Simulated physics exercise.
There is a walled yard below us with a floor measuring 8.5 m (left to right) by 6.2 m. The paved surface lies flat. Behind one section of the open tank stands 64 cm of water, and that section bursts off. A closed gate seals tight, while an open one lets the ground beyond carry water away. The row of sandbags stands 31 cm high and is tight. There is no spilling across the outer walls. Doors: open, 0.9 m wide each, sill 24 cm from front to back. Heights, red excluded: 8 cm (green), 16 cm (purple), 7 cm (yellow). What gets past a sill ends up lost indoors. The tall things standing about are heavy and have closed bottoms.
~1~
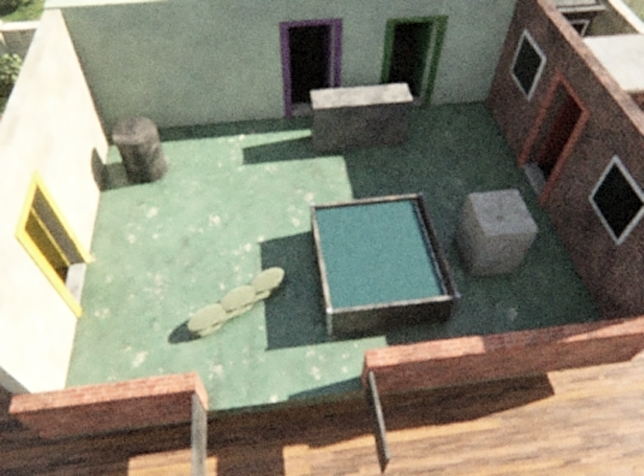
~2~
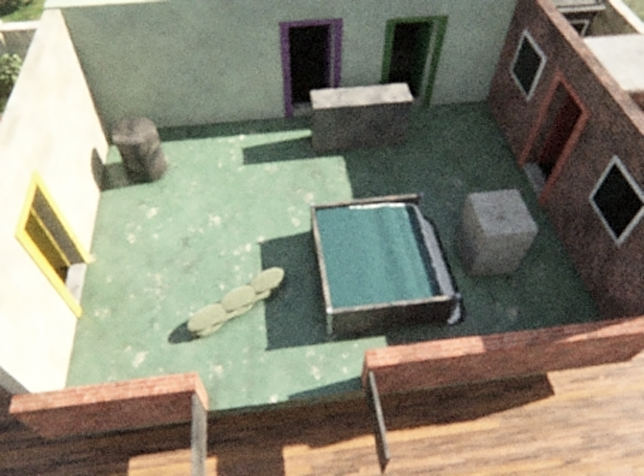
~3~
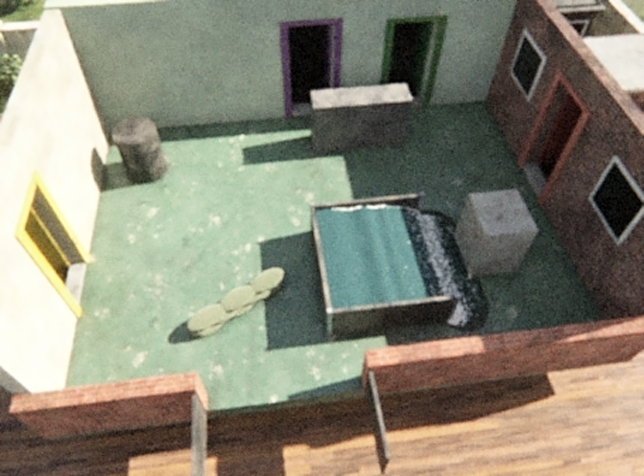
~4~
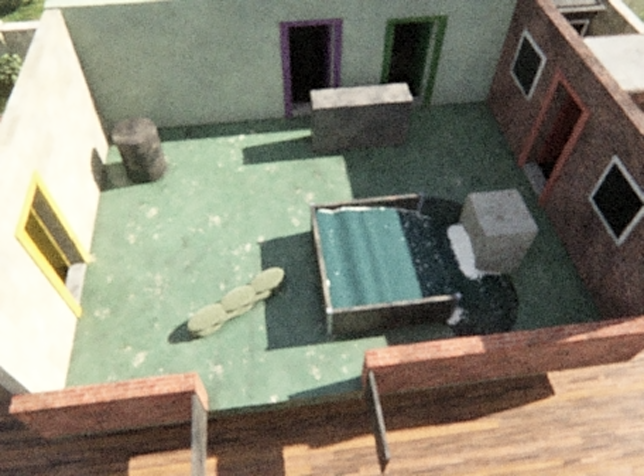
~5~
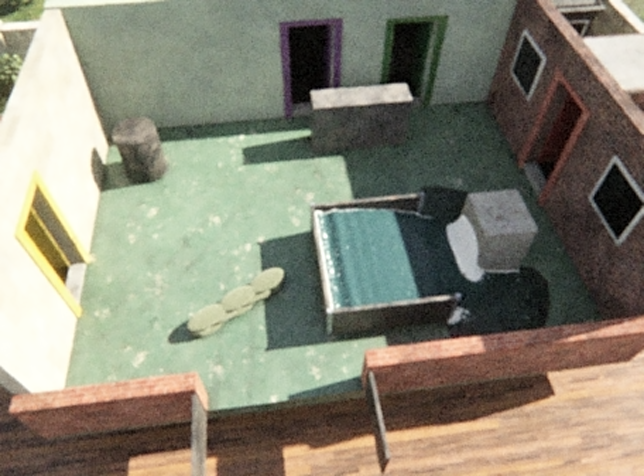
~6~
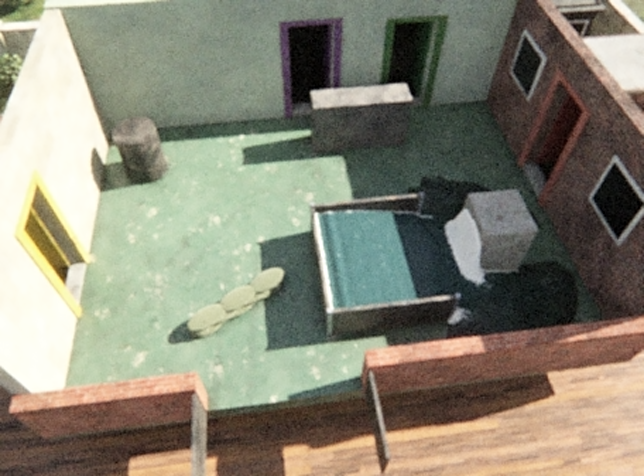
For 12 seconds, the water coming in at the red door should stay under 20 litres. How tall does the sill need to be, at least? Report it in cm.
Close to 14.5 cm is just enough.
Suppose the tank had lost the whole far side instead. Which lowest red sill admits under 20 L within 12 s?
Minimum height: Approx. 9.5 cm.
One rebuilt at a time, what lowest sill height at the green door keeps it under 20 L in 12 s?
The green one would have to be about 15 cm high.
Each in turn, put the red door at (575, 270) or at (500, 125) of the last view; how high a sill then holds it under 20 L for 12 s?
Minimums: Roughly 20 cm and 13.5 cm.
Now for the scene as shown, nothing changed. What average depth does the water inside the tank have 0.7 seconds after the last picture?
Average depth: Approx. 32 cm.
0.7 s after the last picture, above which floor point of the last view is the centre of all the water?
My guess is close to (438, 267).
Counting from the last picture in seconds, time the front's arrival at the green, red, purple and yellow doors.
For green it's 1.6 s, for red 0.3 s, for purple 3.8 s, and for yellow 9.5 s.
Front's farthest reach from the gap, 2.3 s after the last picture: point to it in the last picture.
At about (486, 102).
Then, 0.7 s after the last picture water covers 20 % of the floor, deepest (60 cm) near (604, 343); 21 cm at the red door, 2 litres in over its 14 cm sill.
Then, 2.3 s after the last picture water covers 35 % of the floor, deepest (27 cm) near (488, 107); 16 cm at the red door, 21 litres in over its 14 cm sill.
Then, 11.3 s after the last picture water covers 95 % of the floor, deepest (8 cm) near (404, 136); 7 cm at the red door, 25 litres in over its 14 cm sill.
At the red door as built, the water peaked near 21 cm, 0.7 s after the last picture.
With a sill of 12 cm, 43 litres would have come in within the 12 s; with 16 cm, 12 litres. So under 20 litres takes about 14.5 cm.
